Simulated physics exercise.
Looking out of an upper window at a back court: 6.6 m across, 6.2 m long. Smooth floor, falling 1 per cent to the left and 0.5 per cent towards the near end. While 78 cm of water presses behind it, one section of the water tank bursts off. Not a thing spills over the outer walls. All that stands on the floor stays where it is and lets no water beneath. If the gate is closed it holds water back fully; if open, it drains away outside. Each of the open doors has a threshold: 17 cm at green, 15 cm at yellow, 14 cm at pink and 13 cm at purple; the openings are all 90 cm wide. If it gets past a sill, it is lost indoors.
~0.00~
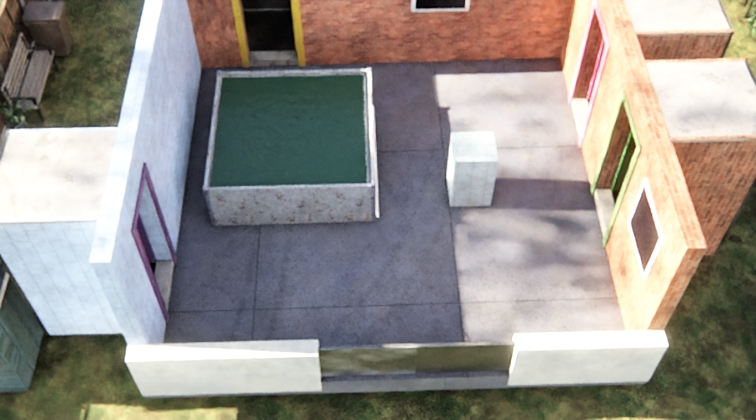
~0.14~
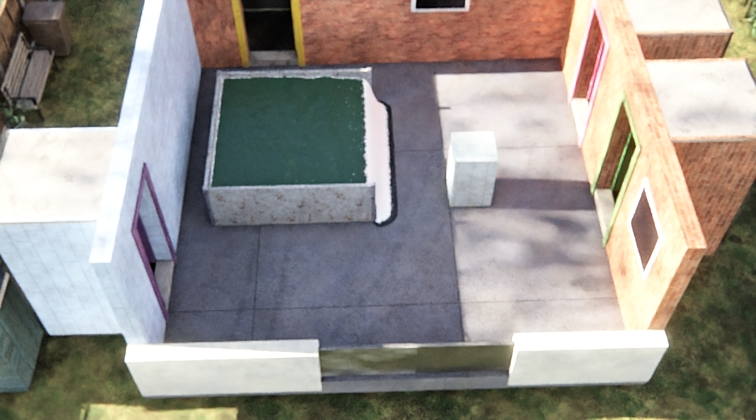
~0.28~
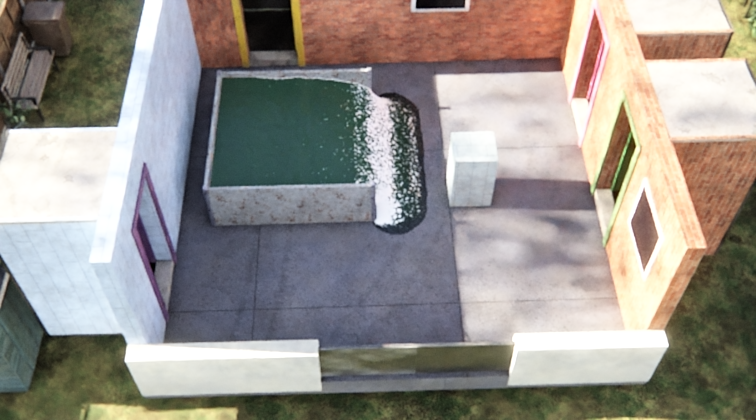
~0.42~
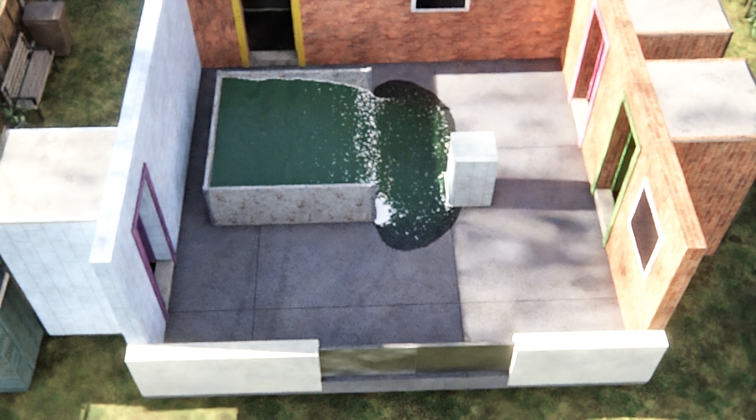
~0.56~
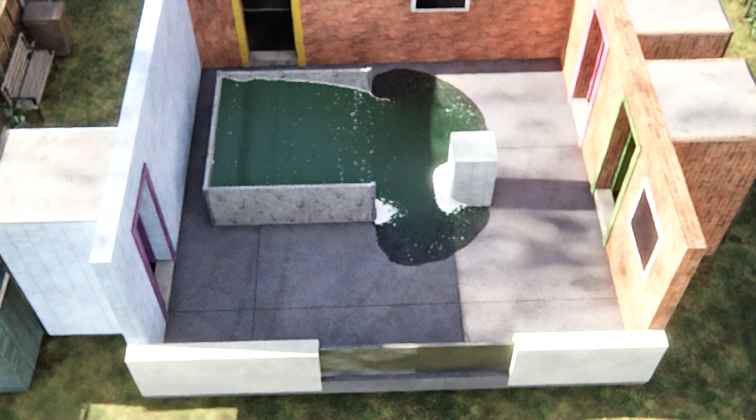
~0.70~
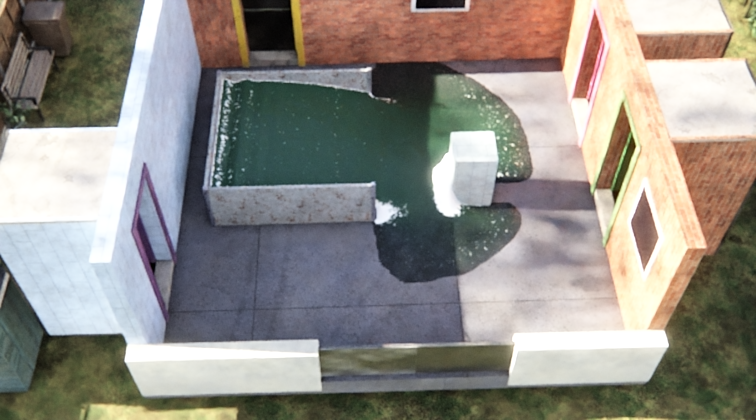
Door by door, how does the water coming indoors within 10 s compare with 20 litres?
The green door lets in no more than that; the yellow door lets in no more than that; the pink door lets in more than that; the purple door lets in more than that.
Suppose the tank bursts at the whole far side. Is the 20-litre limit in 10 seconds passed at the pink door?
Against that limit: Pink beyond it.
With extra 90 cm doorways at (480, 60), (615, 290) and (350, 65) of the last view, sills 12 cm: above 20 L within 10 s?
In turn: Over, past it, below.
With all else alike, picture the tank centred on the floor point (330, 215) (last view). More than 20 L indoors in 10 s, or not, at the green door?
Against the limit, the green door gets more than that.
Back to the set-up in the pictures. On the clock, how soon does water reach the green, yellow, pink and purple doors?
Green = 1.2 s, yellow = 4.5 s, pink = 0.9 s, purple = 5.0 s.
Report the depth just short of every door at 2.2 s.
Green 14 cm, yellow 0 cm, pink 39 cm, purple 0 cm.
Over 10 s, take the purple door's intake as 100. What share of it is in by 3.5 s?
Some 0 per cent by then.
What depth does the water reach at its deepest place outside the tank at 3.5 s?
Max around 31 cm.
After 1.4 s water covers 45 % of the floor and is deepest (51 cm) near (441, 191); green door 9 cm at the sill, 0 L in, yellow door not reached, pink door 33 cm at the sill, 41 L in, purple door not reached.
After 2.2 s water covers 55 % of the floor and is deepest (52 cm) near (555, 58); green door 14 cm at the sill, 0 L in, yellow door not reached, pink door 39 cm at the sill, 188 L in, purple door not reached.
After 3.5 s water covers 65 % of the floor and is deepest (31 cm) near (495, 109); green door 11 cm at the sill, 0 L in, yellow door not reached, pink door 30 cm at the sill, 373 L in, purple door not reached.
After 6.0 s water covers 95 % of the floor and is deepest (24 cm) near (202, 68); green door 10 cm at the sill, 0 L in, yellow door 4 cm at the sill, 0 L in, pink door 10 cm at the sill, 431 L in, purple door 17 cm at the sill, 0 L in.
After 10.0 s water covers 100 % of the floor and is deepest (24 cm) near (197, 103); green door 8 cm at the sill, 0 L in, yellow door 18 cm at the sill, 1 L in, pink door 4 cm at the sill, 431 L in, purple door 21 cm at the sill, 109 L in.
